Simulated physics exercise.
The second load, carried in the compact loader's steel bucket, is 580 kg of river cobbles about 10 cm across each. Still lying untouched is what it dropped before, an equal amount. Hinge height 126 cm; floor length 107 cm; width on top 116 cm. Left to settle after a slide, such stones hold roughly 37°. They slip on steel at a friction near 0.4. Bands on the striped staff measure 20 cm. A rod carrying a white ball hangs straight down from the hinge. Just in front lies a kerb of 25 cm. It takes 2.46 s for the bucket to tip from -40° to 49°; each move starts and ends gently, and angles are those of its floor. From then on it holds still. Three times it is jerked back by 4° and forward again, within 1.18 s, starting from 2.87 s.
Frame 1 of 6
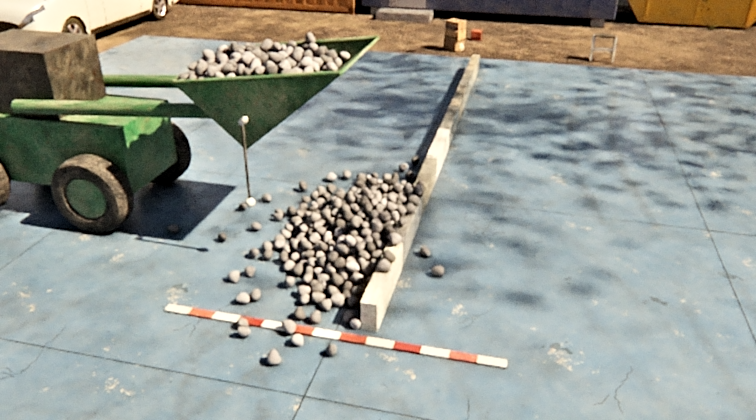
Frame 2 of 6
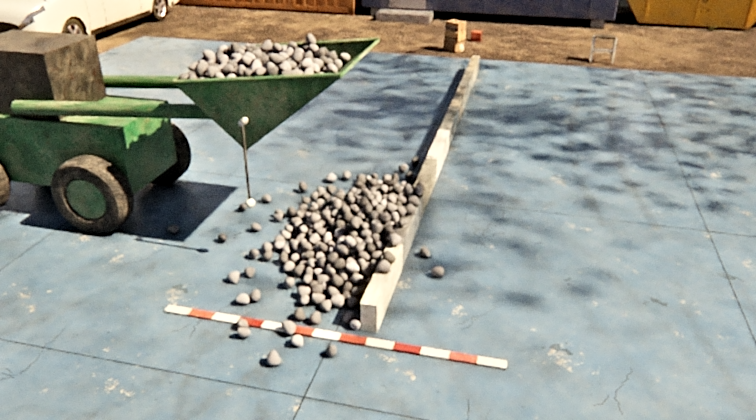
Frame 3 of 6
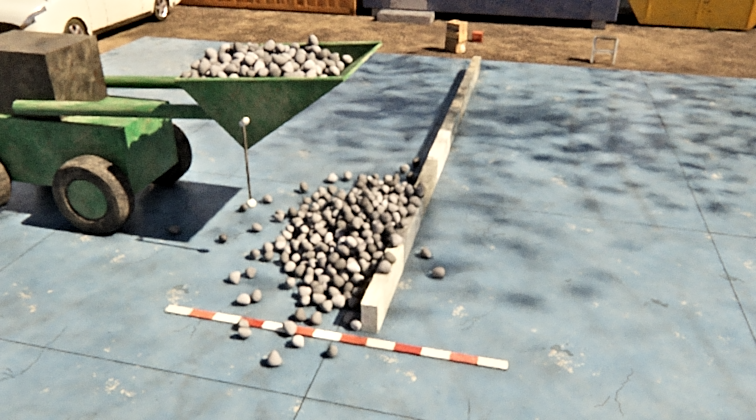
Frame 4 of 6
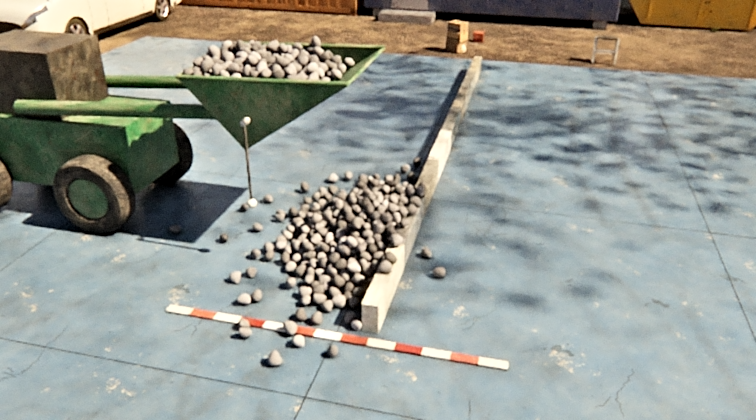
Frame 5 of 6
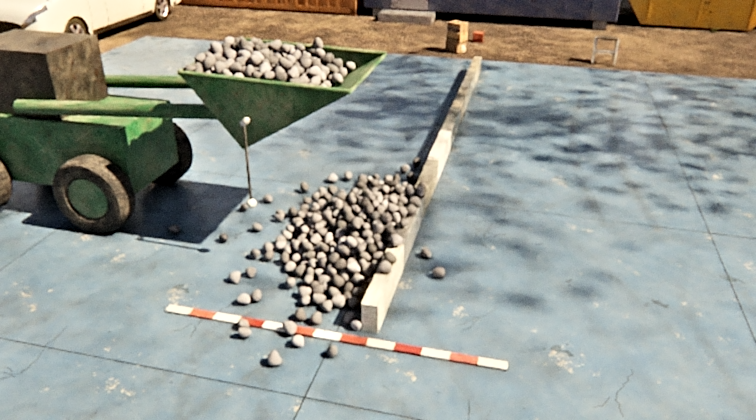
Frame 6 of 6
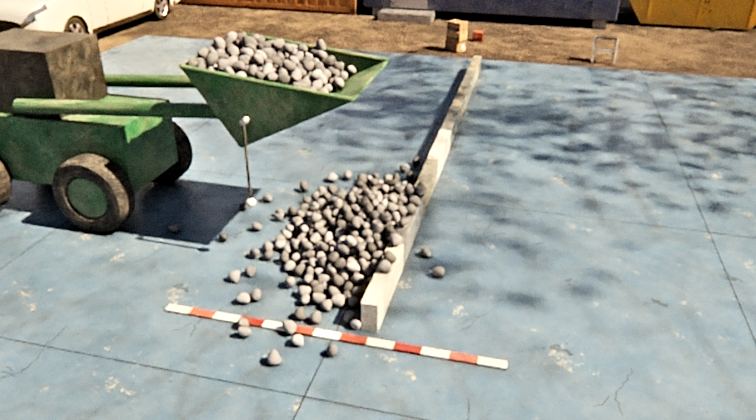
On a blue-painted paved yard, a green loader holds a bucket of grey stones above a heap lying against a pale kerb; the bucket slowly tilts slightly forward, its front edge lowering, while the heap stays still.
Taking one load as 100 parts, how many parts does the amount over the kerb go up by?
12 parts.
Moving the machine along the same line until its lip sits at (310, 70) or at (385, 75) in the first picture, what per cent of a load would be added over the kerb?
Case one about 0 %, case two about 55 %.
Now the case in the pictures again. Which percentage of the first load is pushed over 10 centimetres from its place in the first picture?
Roughly 15 % of them.
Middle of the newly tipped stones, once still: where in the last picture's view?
They settle centred around (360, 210).
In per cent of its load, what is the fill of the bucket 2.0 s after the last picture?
About 5 per cent.
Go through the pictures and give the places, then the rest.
In the first frame, the bucket is at -40°, its lip at (341, 73); the top of the load is at (276, 49). The earlier load is highest near (376, 205), 33 cm above ground level, 100 % on this side of the kerb.
In the second frame, the bucket is at -39°, its lip at (341, 75); the top of the load is at (277, 49).
In the third frame, lip at (344, 79), floor tilted -38°, highest stones at (272, 49).
In the fourth frame, lip at (347, 85), floor tilted -35°, highest stones at (269, 48).
In the fifth frame, lip at (350, 92), floor tilted -31°, highest stones at (245, 47).
In the sixth frame, lip at (352, 100), floor tilted -27°, highest stones at (242, 43).
Then, 1.2 s after the last picture the floor is at 35°; in per cent of one load, 80 in the bucket, 121 on this side of the kerb; the foremost stones are at (415, 224).
Then, 2.0 s after the last picture the floor is at 49°; in per cent of one load, 7 in the bucket, 183 on this side of the kerb, 11 over the kerb; the foremost stones are at (487, 243).
Then, 3.9 s after the last picture the floor is at 49°; in per cent of one load, 0 in the bucket, 188 on this side of the kerb, 13 over the kerb; the foremost stones are at (510, 248).
Then, 6.7 s after the last picture the floor is at 49°; in per cent of one load, 0 in the bucket, 188 on this side of the kerb, 13 over the kerb; the foremost stones are at (510, 248). Net gain over the kerb, 12.
